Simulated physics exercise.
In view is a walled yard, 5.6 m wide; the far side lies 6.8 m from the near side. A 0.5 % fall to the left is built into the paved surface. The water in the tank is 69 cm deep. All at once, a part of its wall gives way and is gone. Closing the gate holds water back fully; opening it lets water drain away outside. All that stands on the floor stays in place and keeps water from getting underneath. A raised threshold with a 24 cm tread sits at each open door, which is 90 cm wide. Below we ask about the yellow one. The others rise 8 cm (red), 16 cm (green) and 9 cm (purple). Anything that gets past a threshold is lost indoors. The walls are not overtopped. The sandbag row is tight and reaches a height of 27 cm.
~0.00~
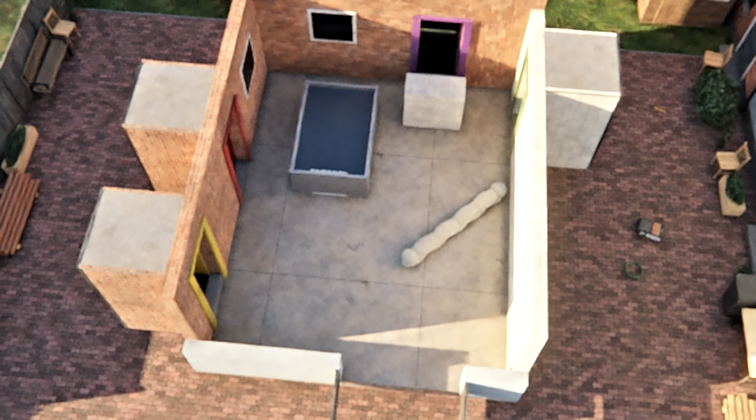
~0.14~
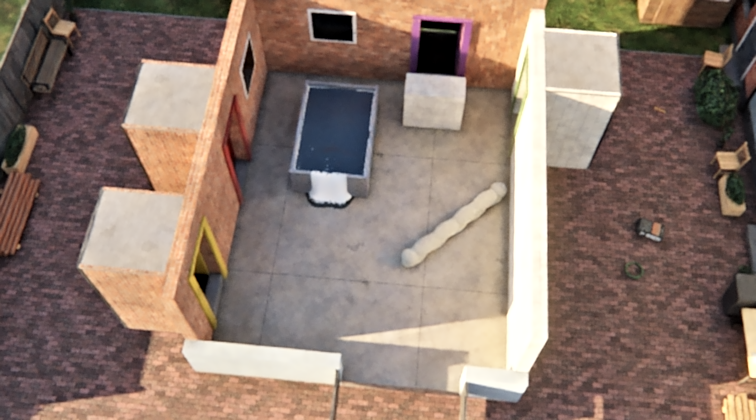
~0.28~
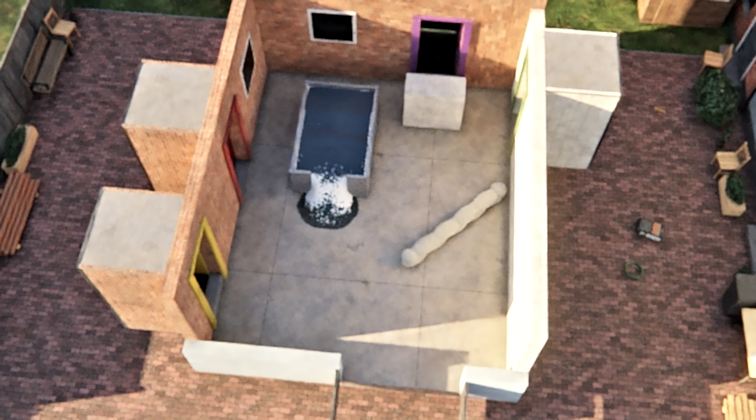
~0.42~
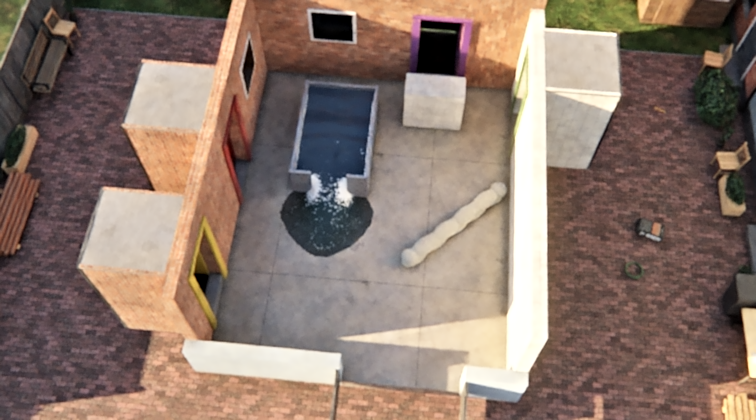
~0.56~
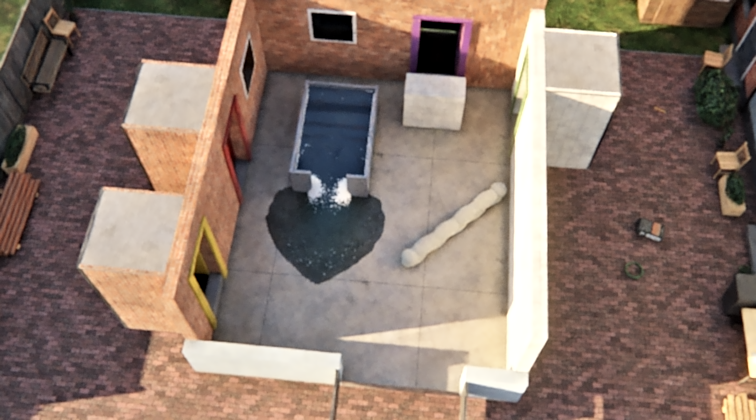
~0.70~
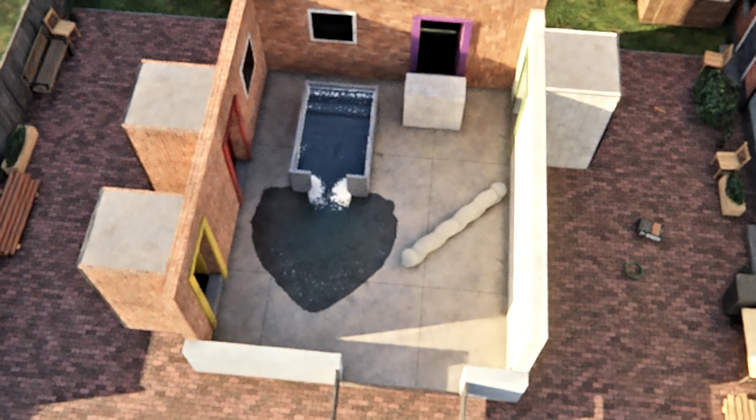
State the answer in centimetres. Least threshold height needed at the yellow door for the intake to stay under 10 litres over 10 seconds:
13.5 cm or so.
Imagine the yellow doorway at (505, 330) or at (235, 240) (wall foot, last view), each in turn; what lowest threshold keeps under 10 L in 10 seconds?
Roughly 6.0 cm, then roughly 9.0 cm.
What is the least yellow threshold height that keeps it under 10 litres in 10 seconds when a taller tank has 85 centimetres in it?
Then a height close to 18 cm.
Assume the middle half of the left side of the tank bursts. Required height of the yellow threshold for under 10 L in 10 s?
Then it needs around 5.5 cm.
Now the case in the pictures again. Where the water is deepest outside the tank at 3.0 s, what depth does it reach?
Max depth: Around 25 cm.
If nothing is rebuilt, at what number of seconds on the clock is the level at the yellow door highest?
Near 3.4 s.
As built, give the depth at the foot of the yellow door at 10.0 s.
Depth: Near 7.5 cm.
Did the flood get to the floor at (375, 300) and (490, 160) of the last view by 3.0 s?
First soaked, then untouched.
After 1.4 s water covers 35 % of the floor, deepest (36 cm) near (328, 197); 8 cm at the yellow door, 0 litres in over its 26 cm threshold.
After 3.0 s water covers 45 % of the floor, deepest (25 cm) near (227, 311); 15 cm at the yellow door, 0 litres in over its 26 cm threshold.
After 10.0 s water covers 65 % of the floor, deepest (10 cm) near (492, 234); 8 cm at the yellow door, 0 litres in over its 26 cm threshold.
At the yellow door as built, the water arrived by 1.3 s and peaked near 18 cm at 3.4 s.
With a threshold of 12.5 cm, 15 litres would have come in within the 10 s; with 16.5 cm, 4 litres. So under 10 litres takes about 13.5 cm.
